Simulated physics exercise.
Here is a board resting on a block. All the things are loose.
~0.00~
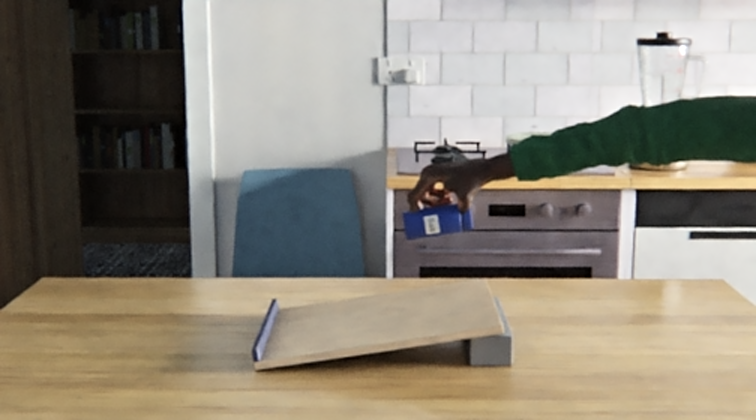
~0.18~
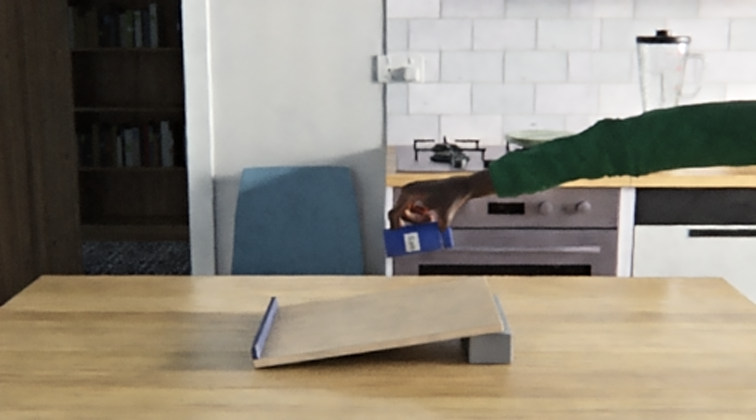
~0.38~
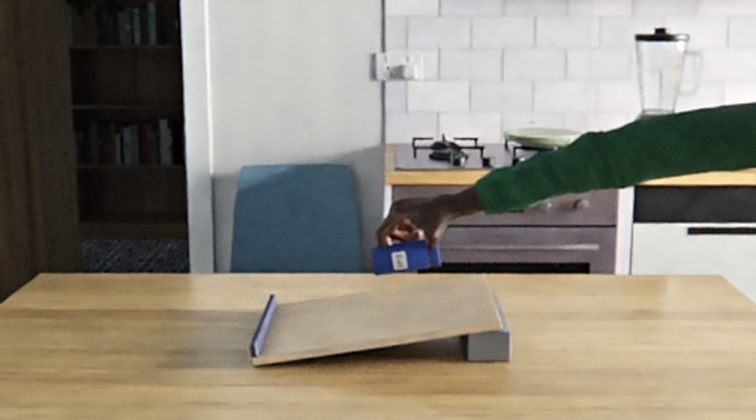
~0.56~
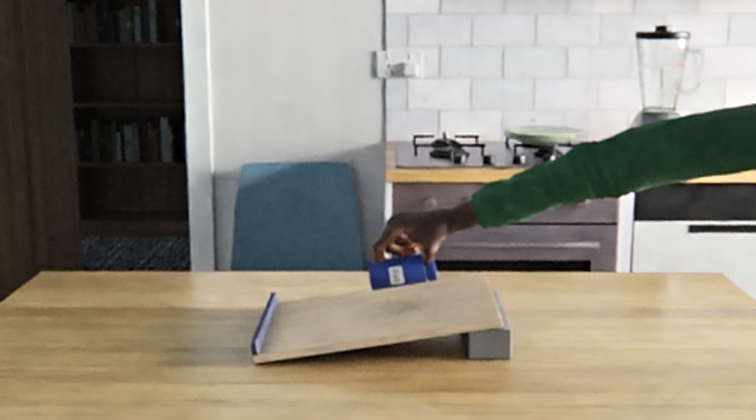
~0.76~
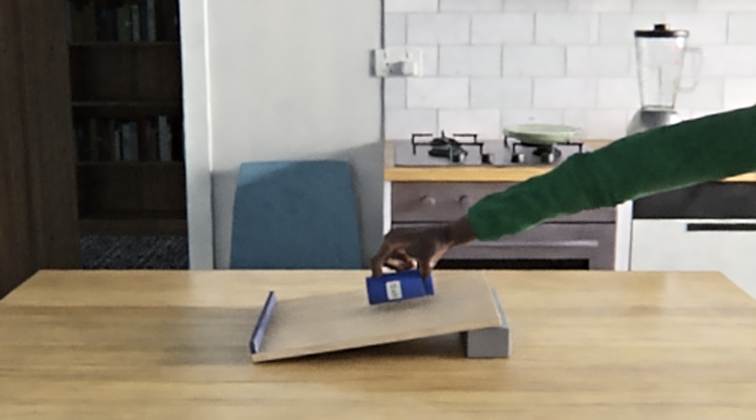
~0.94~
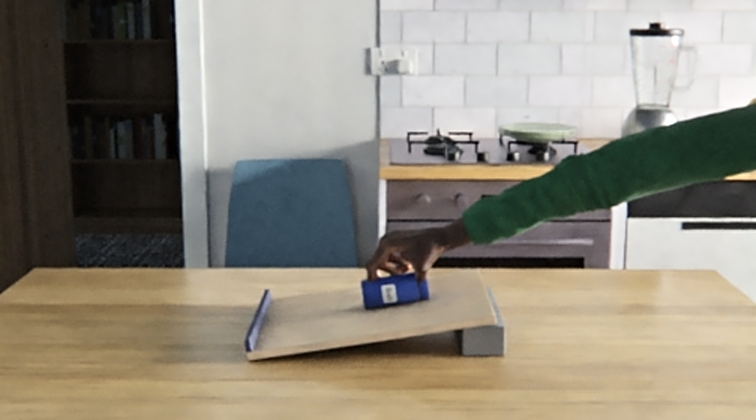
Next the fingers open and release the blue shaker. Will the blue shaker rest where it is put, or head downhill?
The blue shaker stays where it is put.
After 1.24 s, no change.
After 1.64 s, blue shaker resting near (395, 289).
In the end (1.9 s), it is unmoved. At the end, from the last picture's camera, blue shaker near (395, 289). The blue shaker keeps its place.
